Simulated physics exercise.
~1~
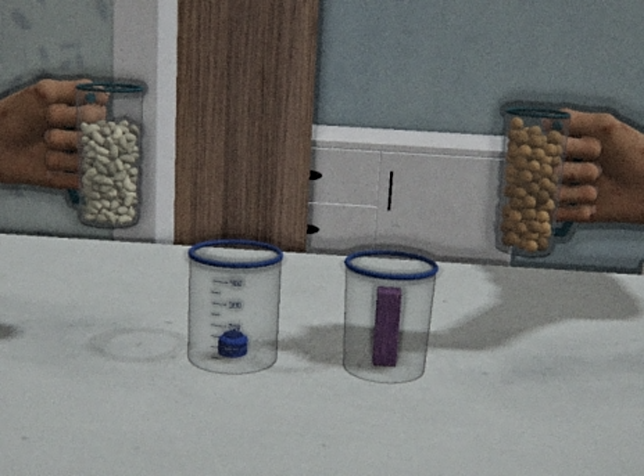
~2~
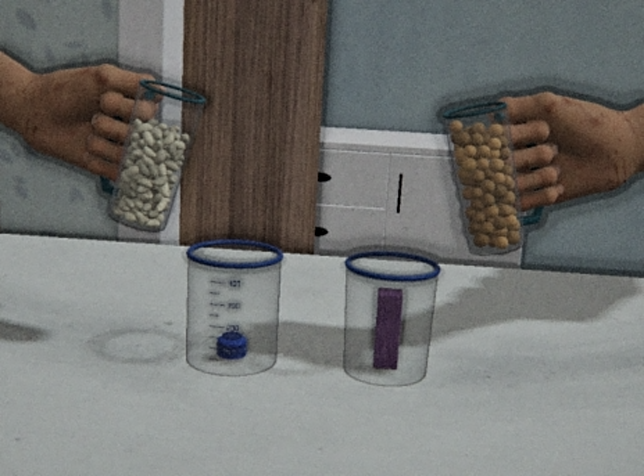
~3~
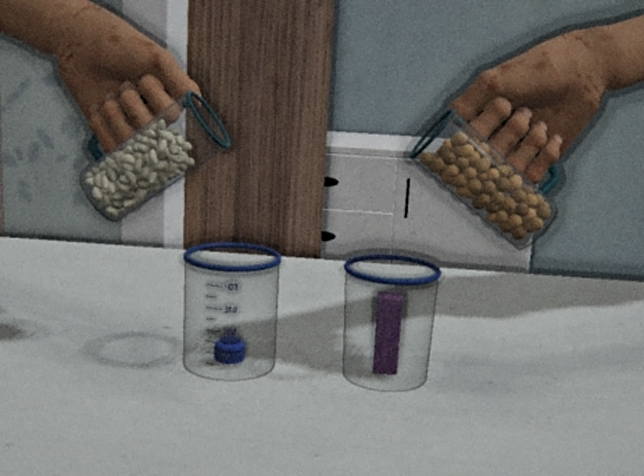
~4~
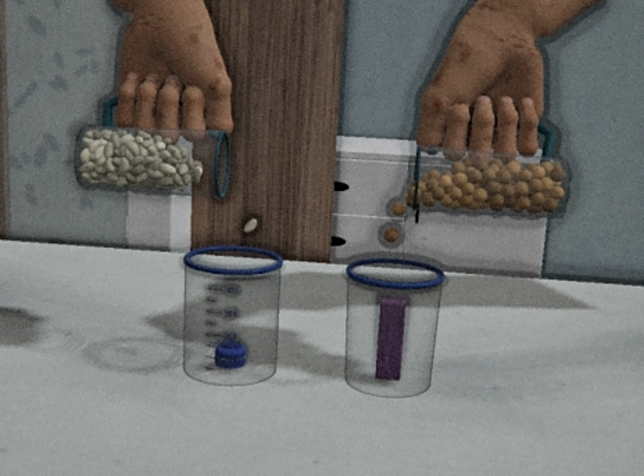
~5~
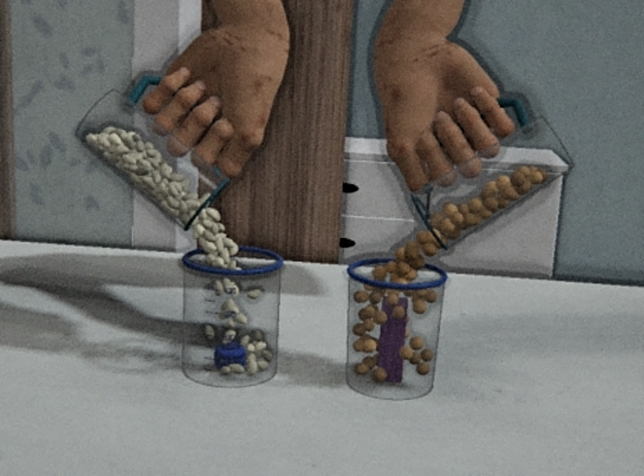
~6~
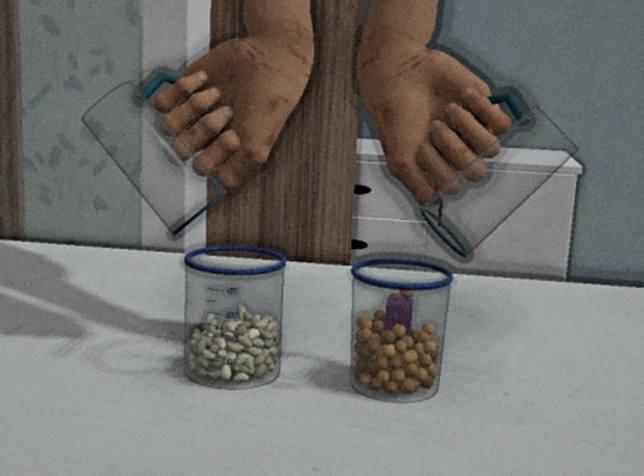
Two hands tip clear cups over two blue-rimmed transparent containers on a pale tabletop, seen from the front and slightly above as the view drifts a little sideways. The left cup holds whitish bean-like pieces and the right one round tan pieces, while a small blue object sits in the left container and a tall purple block stands in the right. The cups tilt inward, and the first few pieces drop. Both loads then stream down around the objects until the cups are empty. Finally, the pale pieces hide the blue object, while the purple block's top still shows above the tan ones.
